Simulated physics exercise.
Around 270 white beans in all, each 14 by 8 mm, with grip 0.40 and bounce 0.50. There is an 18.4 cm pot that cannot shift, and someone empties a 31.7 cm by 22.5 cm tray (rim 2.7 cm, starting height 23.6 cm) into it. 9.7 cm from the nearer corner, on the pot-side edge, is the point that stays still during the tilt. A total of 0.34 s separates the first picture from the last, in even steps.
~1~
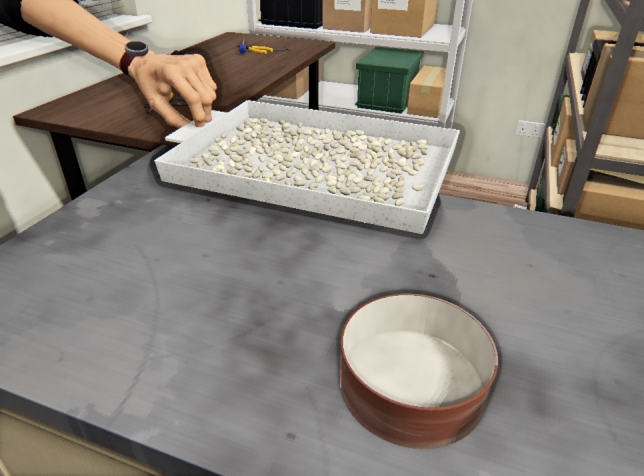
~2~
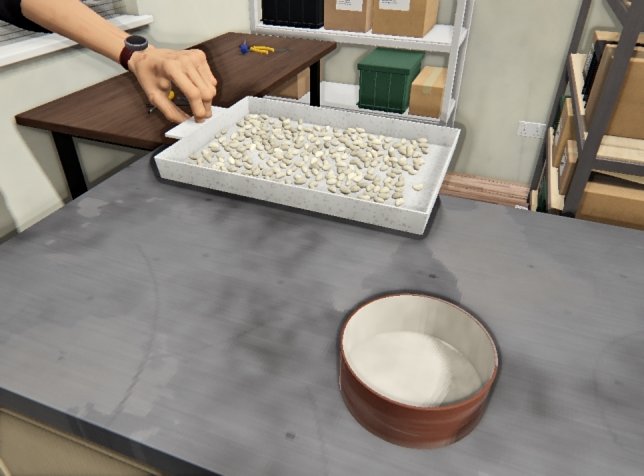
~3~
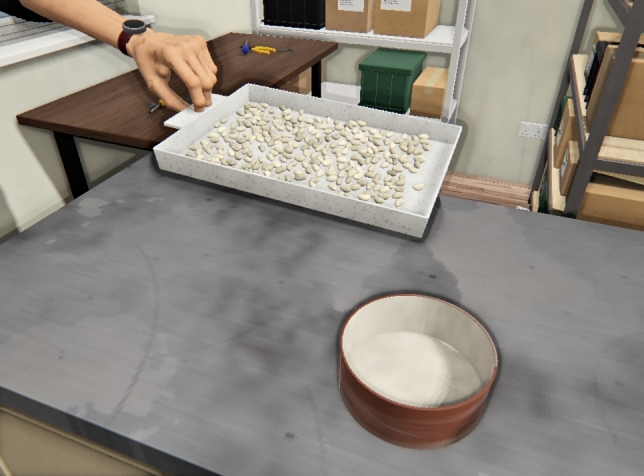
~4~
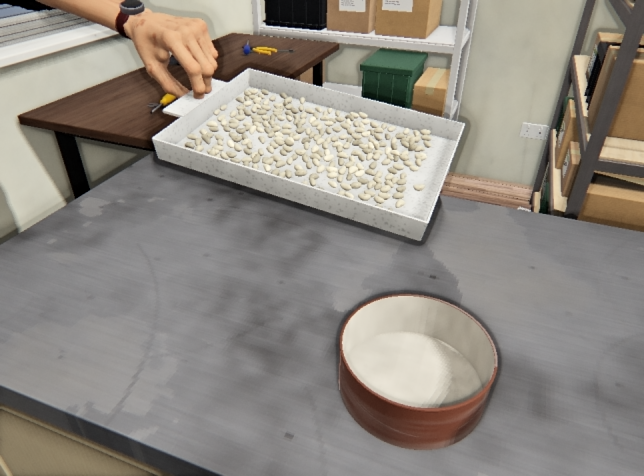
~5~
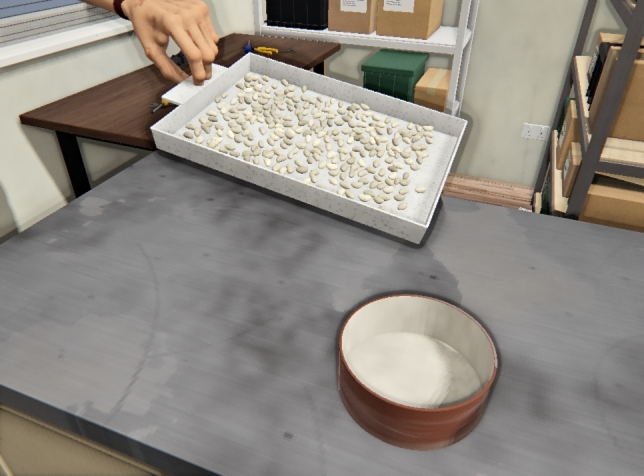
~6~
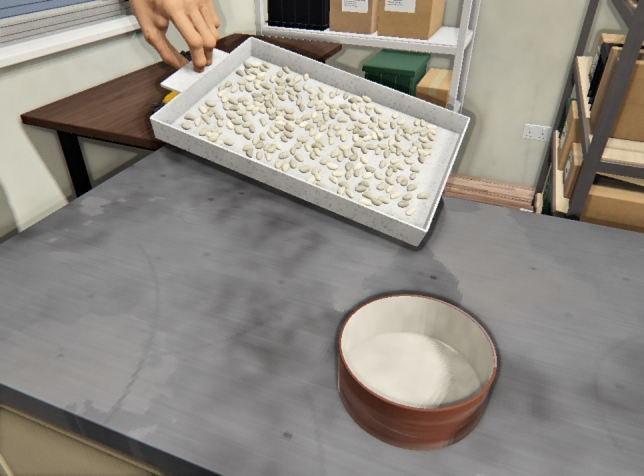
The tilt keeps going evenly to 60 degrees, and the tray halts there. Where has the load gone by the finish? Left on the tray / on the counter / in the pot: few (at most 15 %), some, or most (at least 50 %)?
Tray: Most; counter: Few; pot: Some.
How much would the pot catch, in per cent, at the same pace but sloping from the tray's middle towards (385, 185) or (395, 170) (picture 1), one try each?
First try: About 20 percent; second try: About 0 percent.
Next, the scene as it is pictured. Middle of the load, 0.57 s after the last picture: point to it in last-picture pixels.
Approximately (389, 187) in the last view.
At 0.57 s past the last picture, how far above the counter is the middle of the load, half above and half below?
Median height: Approx. 26 cm.
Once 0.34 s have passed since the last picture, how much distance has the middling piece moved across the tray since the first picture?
It has moved some 7 cm from its start.
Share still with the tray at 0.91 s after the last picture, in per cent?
I'd put it at roughly 85 per cent.
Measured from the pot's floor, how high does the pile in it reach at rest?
It stands at some 1.5 cm.
Then, 0.34 s after the last picture, tilt 38 degrees; the tray holds 100 %, the pot 0 %.
Then, 0.57 s after the last picture, tilt 52 degrees; the tray holds 100 %, the pot 0 %.
Then, 0.91 s after the last picture, tilt 60 degrees; the tray holds 85 %, the pot 15 %.
In the end, tray 75 %, counter 0 %, pot 25 %.
